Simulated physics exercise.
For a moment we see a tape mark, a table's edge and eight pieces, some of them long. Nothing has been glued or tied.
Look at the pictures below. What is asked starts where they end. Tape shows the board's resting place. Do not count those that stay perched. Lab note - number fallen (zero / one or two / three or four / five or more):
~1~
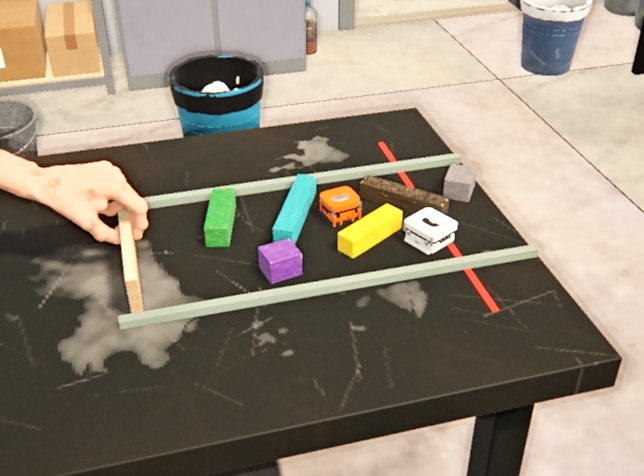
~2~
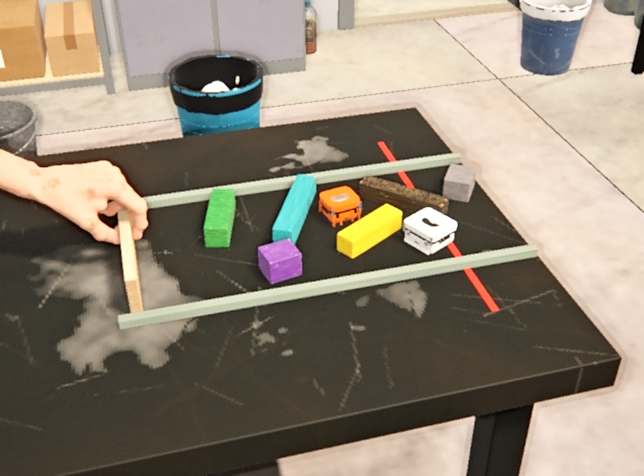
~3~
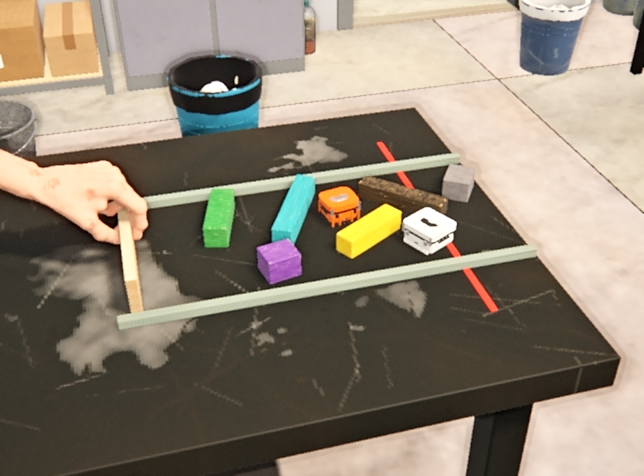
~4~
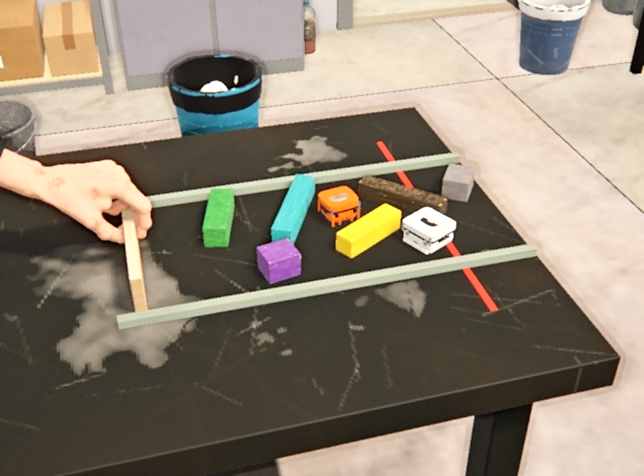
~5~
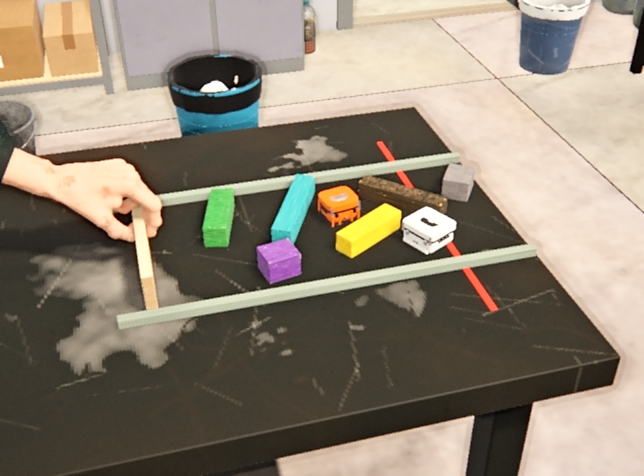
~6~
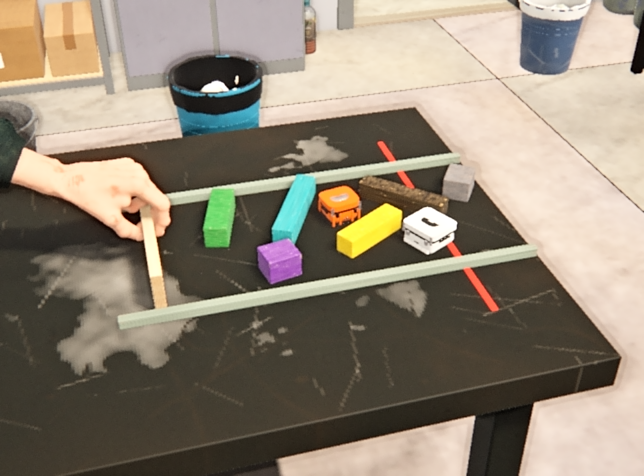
Number fallen: One or two.
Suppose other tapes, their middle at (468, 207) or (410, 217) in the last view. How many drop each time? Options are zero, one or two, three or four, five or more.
In order, you'd get five or more falling, then 1 or 2.
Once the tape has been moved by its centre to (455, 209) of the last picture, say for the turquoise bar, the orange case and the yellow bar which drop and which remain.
The turquoise bar holds on, the orange case falls, the yellow bar comes down.
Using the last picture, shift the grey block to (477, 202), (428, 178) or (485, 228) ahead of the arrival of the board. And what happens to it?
The grey block tumbles off; is lost; tumbles off.
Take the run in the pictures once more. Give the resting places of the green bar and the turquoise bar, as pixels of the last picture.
For the green bar it's (426, 185), and for the turquoise bar it's (447, 186).
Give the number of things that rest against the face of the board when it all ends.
Well, it touches 2.
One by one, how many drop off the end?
2 in total.
Early on, none off yet; grey block at rest near (459, 182); white case at rest near (429, 232); black bar at rest near (403, 197).
A while later, none off yet; grey block at rest near (459, 182); white case moving near (439, 234); black bar travelled a little near (418, 189).
Finally, the number that fall off is one or two; lost, black bar and grey block.
